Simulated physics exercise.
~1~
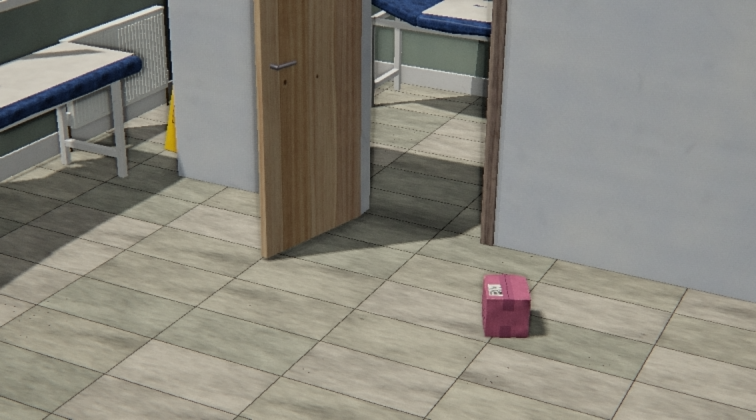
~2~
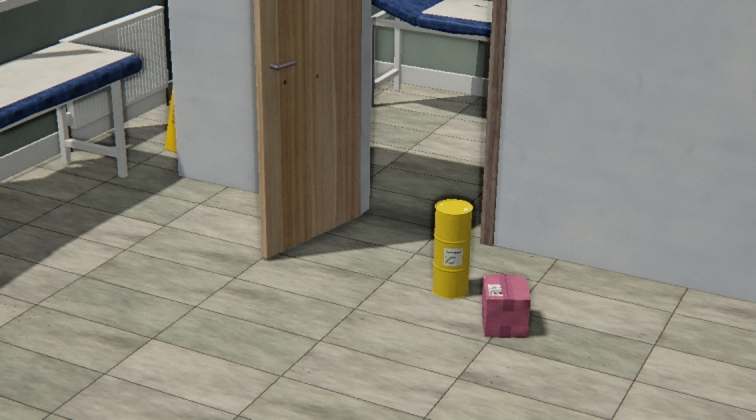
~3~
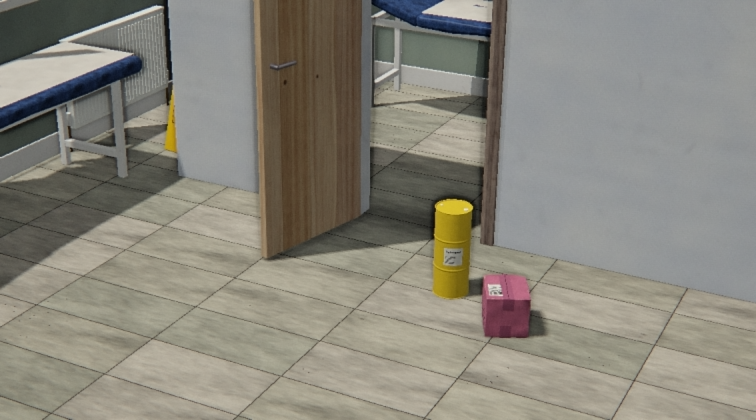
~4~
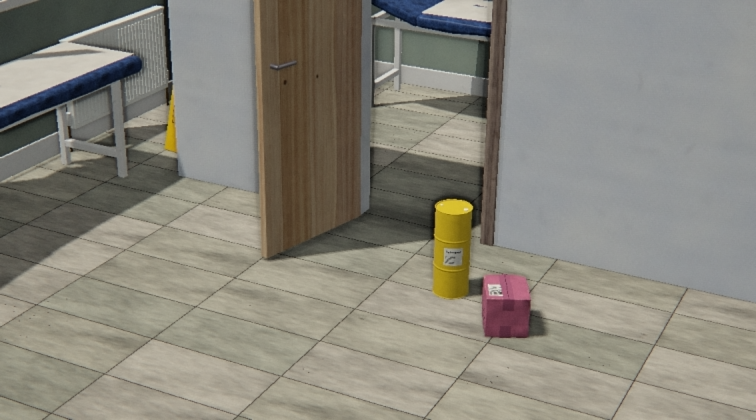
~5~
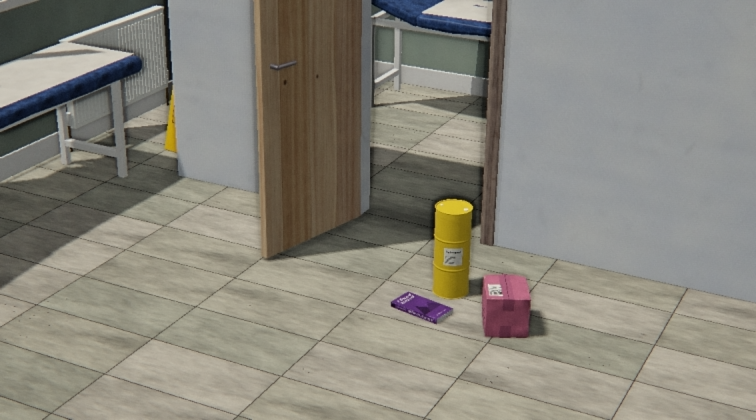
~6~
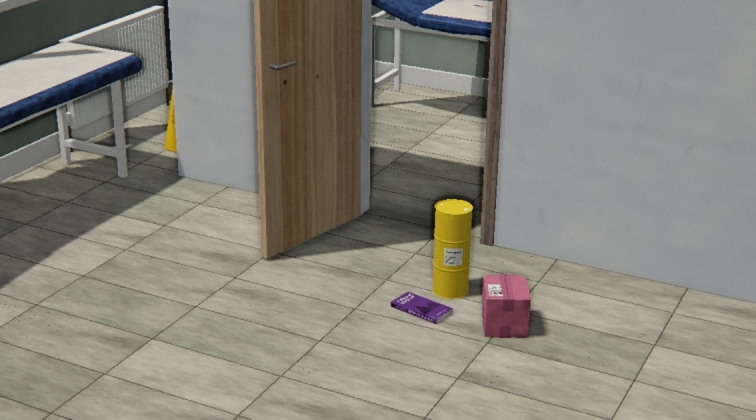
We see a wooden door standing wide open and still, with a pink parcel on the tiled floor near the doorway; a yellow canister appears beside the parcel, and later a purple book appears on the floor in front.
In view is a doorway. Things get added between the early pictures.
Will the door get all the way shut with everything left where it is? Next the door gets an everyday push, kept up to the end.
Yes.
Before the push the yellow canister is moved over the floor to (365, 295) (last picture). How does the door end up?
Result: Door meets the jamb.
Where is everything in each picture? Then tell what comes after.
Door wide open and still, in the first picture.
Door wide open and still; yellow canister (452, 249); pink parcel (506, 306), in the second picture.
Door wide open and still; yellow canister (452, 249); pink parcel (506, 306), in the third picture.
Door wide open and still; yellow canister (452, 249); pink parcel (506, 306), in the fourth picture.
Door wide open and still; yellow canister (452, 249); pink parcel (506, 306), in the fifth picture.
Door wide open and still; purple book (422, 308); yellow canister (452, 249), in the sixth picture.
Then, 0.70 s on from there, door 88° open.
Then, 1.30 s on from there, door 58° open.
Then, 1.70 s on from there, door 37° open.
Then, 2.20 s on from there, door 9° open.
In the end, door 0° open; all 3 unmoved. At the end, from the last picture's camera, purple book near (422, 308).
